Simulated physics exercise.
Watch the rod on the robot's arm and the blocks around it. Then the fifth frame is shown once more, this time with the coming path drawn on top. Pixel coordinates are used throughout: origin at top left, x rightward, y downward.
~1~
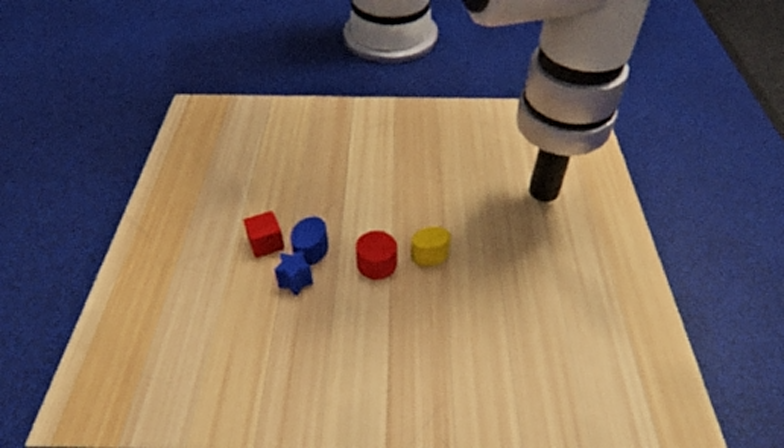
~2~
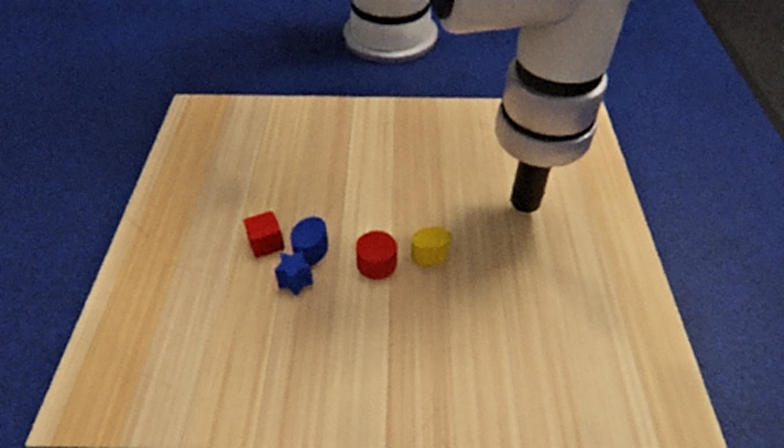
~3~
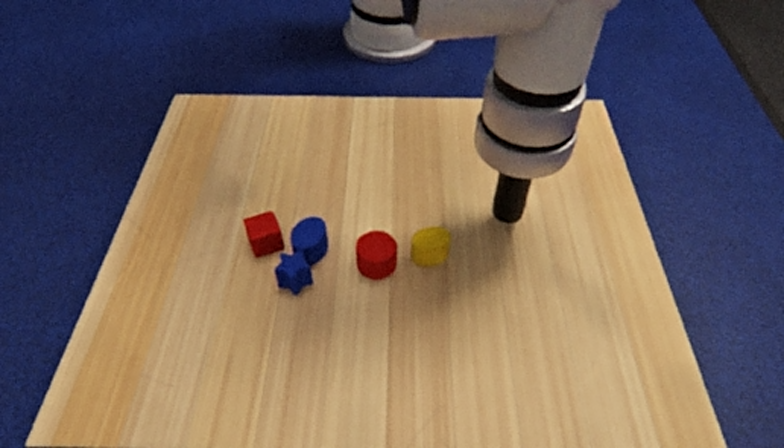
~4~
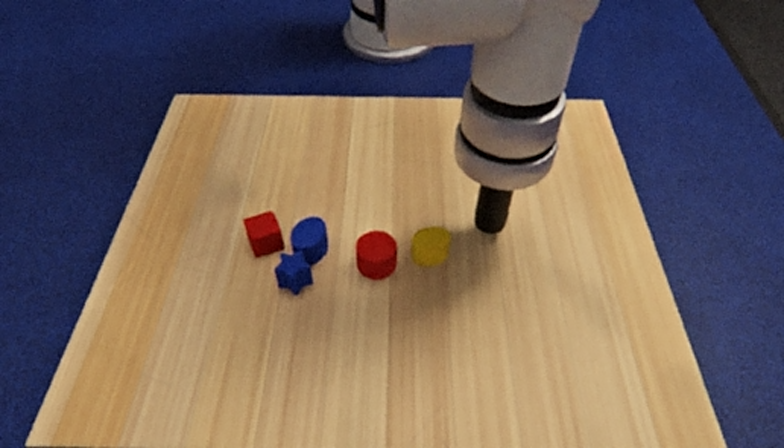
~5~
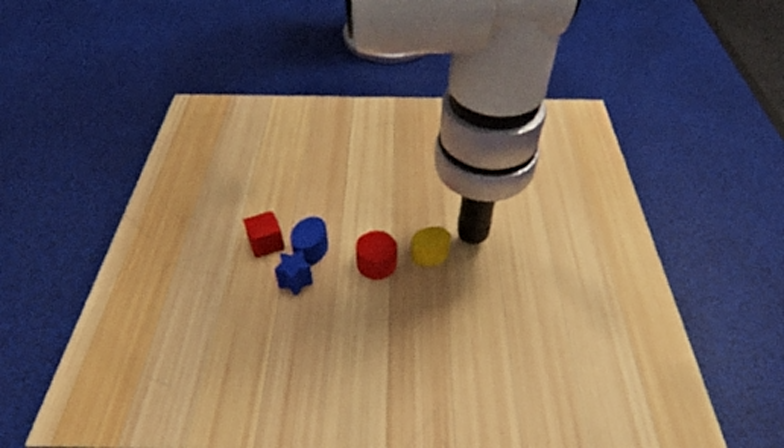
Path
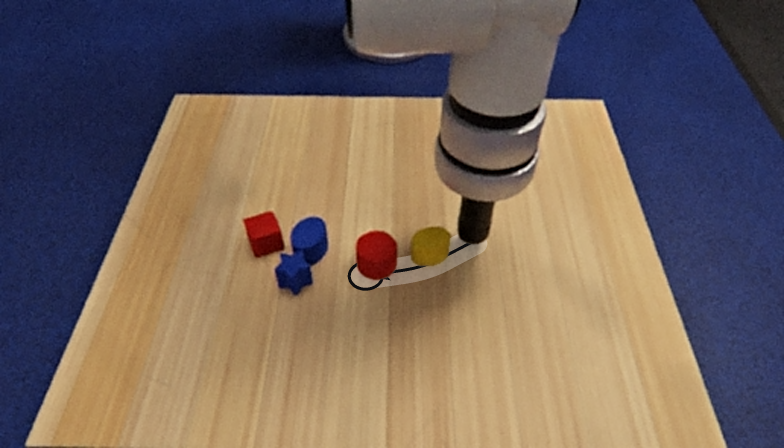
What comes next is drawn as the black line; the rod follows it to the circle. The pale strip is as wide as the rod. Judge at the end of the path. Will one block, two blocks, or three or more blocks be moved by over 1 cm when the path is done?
There will be three or more blocks that move more than 1 cm.
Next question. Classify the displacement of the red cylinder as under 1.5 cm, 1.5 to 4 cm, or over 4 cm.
Over 4 cm.
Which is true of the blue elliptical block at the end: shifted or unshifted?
It gets moved.
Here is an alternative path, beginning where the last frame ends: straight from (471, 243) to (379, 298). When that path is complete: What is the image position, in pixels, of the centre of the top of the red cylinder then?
Located at (343, 239).
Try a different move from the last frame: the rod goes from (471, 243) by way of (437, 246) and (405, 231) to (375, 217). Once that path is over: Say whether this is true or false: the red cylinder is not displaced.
It is false.
Drawn move, from (471, 243) by way of (440, 259) and (405, 270) to (366, 276).
What follows on the original path. One third of the way, rod at (440, 250); red cylinder at (363, 246); yellow elliptical block at (404, 245), turned 15° clockwise.
Two thirds of the way, rod at (403, 261); blue elliptical block at (298, 230), turned 20° clockwise; red cylinder at (328, 246); yellow elliptical block at (368, 248), turned 50° clockwise.
At the end, rod at (365, 266); red four-sided block at (237, 217); blue elliptical block at (272, 227), turned 35° clockwise; red cylinder at (309, 235); yellow elliptical block at (344, 239), turned 120° clockwise.
